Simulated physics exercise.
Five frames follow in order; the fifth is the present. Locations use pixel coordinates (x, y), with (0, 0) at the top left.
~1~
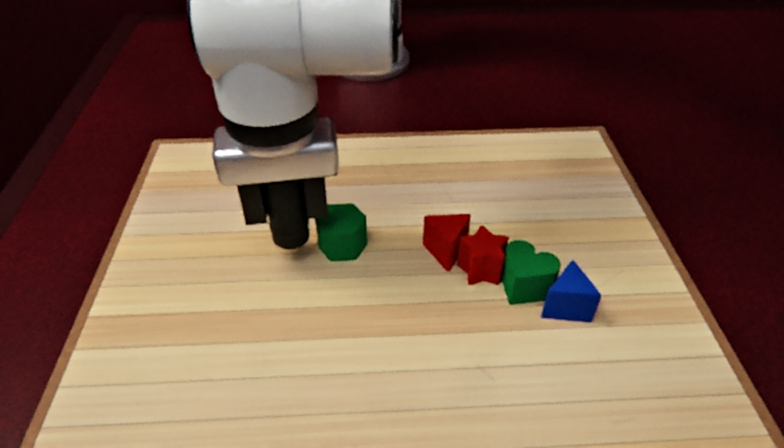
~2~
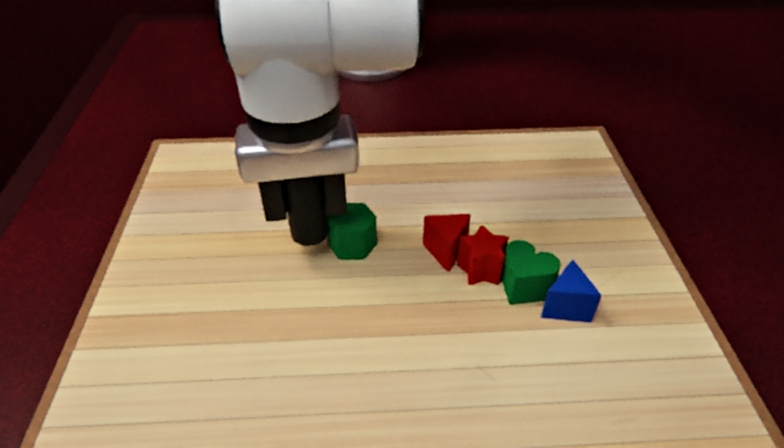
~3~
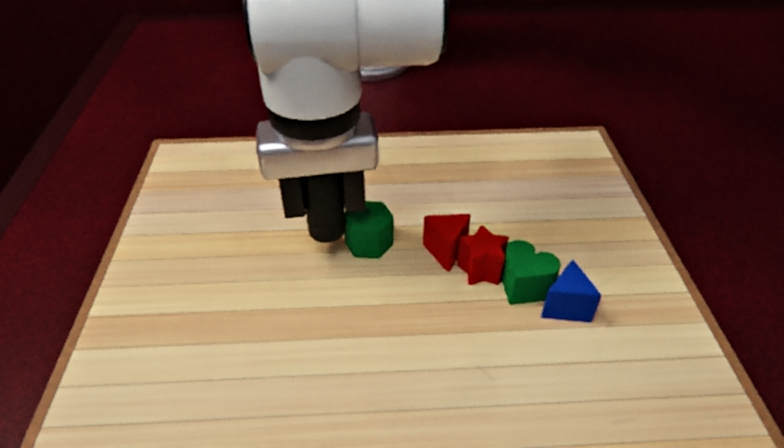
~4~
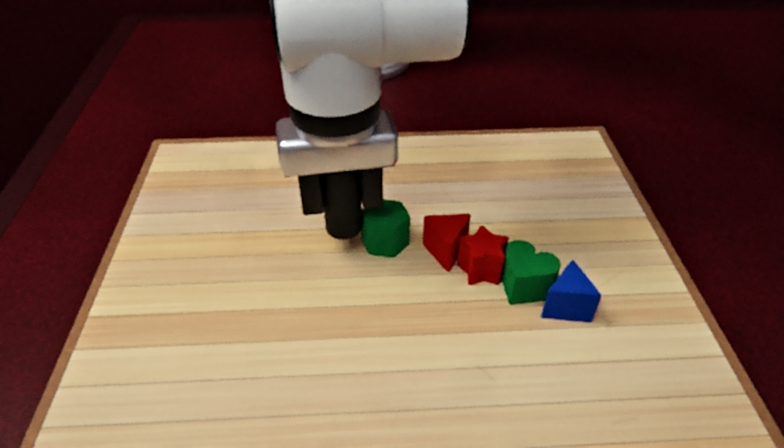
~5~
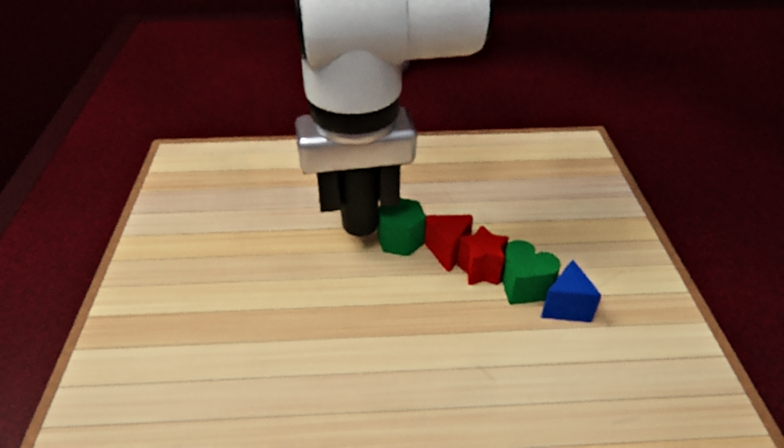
A white robot arm with a dark tip stands over a pale wooden board on a deep red surface, seen from a fixed view in front and above. A green hexagonal block sits beside the tip, left of a diagonal row of red triangular, red star, green heart and blue triangular blocks. The arm steadily pushes the hexagonal block rightward, closing the gap to the still row.
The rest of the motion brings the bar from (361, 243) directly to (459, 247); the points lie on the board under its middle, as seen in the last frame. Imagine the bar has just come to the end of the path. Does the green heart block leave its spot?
Answer: No.
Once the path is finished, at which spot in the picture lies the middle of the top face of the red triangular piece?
The answer is (506, 212).
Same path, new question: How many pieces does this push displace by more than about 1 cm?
The number will come to 2.
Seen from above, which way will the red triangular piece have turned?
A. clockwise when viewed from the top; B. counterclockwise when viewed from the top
A: Clockwise when viewed from the top.
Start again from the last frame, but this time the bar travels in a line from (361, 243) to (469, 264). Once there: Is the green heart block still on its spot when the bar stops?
My answer is no.
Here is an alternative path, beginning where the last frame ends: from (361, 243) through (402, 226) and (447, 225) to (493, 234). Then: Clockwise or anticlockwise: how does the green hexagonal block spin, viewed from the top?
In a top view, it turns counterclockwise.
The first path, step by step. One third of the way, bar (394, 227); green hexagonal block (432, 205), turned 25° anticlockwise; red triangular piece (467, 218), turned 45° clockwise.
Two thirds of the way, bar (428, 228); green hexagonal block (452, 197), turned 40° anticlockwise; red triangular piece (486, 214), turned 75° clockwise.
At the end, bar (461, 230); green hexagonal block (465, 193), turned 70° anticlockwise; red triangular piece (506, 212), turned 65° clockwise; green heart block in place.
